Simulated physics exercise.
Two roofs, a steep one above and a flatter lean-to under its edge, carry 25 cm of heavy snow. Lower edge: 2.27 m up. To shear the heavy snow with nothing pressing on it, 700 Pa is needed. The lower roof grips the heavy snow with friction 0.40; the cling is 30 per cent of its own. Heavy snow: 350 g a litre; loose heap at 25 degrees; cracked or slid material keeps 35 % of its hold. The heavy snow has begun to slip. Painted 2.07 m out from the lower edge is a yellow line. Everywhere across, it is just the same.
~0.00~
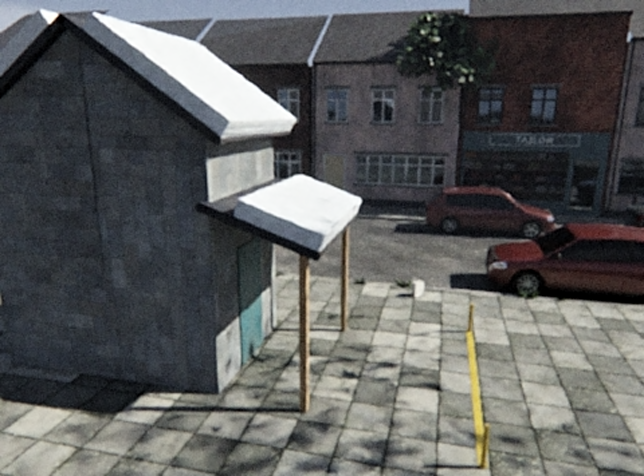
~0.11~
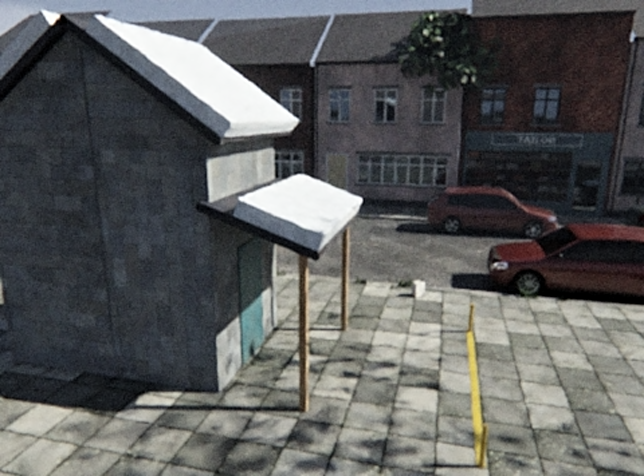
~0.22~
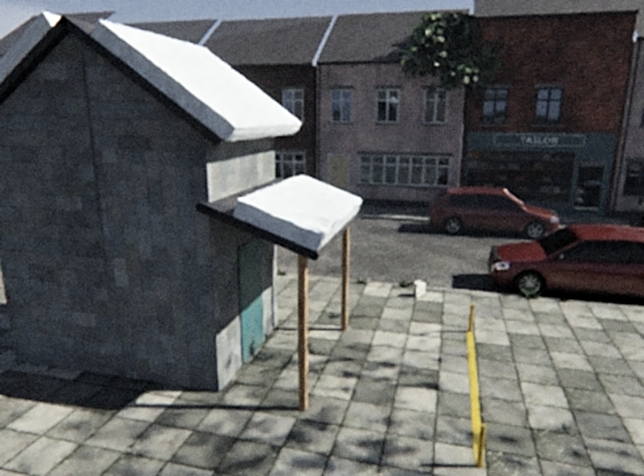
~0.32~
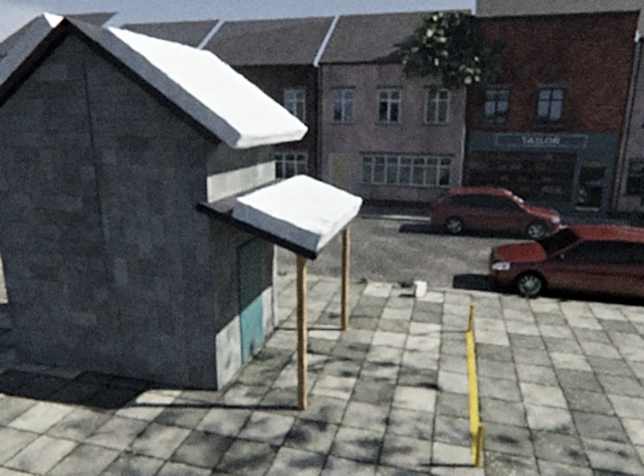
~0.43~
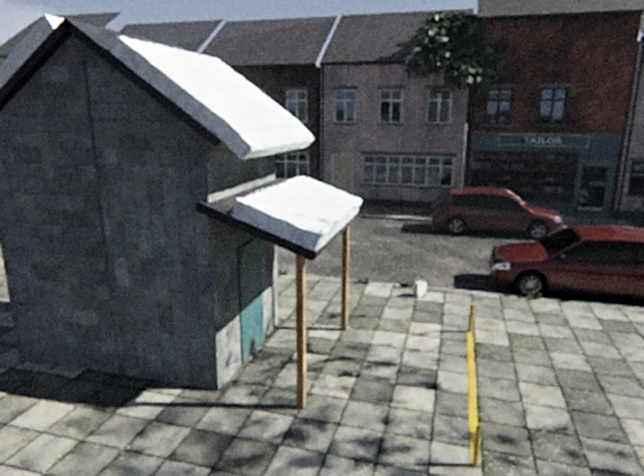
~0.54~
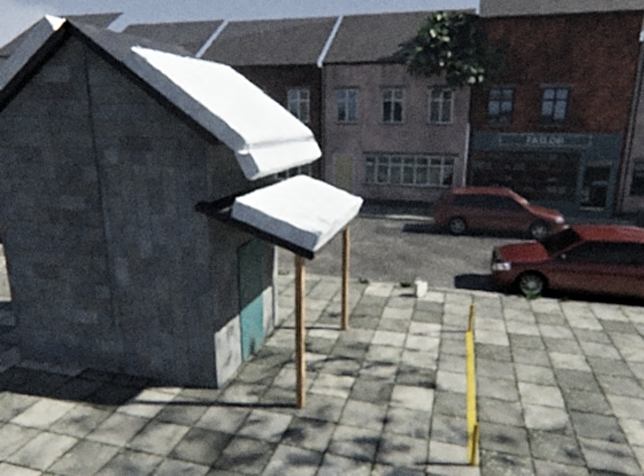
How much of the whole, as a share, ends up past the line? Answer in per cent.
Something like 31 per cent.
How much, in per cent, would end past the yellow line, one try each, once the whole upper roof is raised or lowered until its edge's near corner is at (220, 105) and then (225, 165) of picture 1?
The first try gives about 35 % and the second about 18 %.
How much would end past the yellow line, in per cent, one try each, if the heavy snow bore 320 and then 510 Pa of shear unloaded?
In order: Around 35 % and around 35 %.
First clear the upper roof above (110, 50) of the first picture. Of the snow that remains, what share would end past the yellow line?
I'd put it at around 20 percent.
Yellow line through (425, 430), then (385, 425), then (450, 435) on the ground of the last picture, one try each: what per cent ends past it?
Respectively about 45 in a hundred, 65 in a hundred and 40 in a hundred.
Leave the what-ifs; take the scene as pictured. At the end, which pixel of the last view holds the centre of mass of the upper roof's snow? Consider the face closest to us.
Roughly at (464, 420).
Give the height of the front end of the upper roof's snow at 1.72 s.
Somewhere around 0.0 metres, I'd say.
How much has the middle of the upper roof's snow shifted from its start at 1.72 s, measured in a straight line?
I'd say close to 5.0 m.
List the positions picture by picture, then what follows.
Front end of the heavy snow at (223, 134), in the first frame.
Front end of the heavy snow at (224, 135), its middle shifted 2.3 cm, 1 % of it past the upper edge, in one piece, in the second frame.
Front end of the heavy snow at (228, 132), its middle shifted 9.5 cm, 4 % of it past the upper edge, in one piece, in the third frame.
Front end of the heavy snow at (235, 131), its middle shifted 22 cm, 10 % of it past the upper edge, in one piece, in the fourth frame.
Front end of the heavy snow at (245, 144), its middle shifted 39 cm, 18 % of it past the upper edge, cracking, in the fifth frame.
Front end of the heavy snow at (255, 160), its middle shifted 62 cm, 28 % of it past the upper edge, cracking, in the sixth frame.
By 1.08 s, none is below the lower edge and 0 % is past the line.
By 1.72 s, 72 % is below the lower edge and 5 % is past the line.
By 2.36 s, 77 % is below the lower edge and 31 % is past the line.
By 3.00 s, 77 % is below the lower edge and 31 % is past the line.
By 3.10 s, at the end, 77 % is below the lower edge and 31 % is past the line.
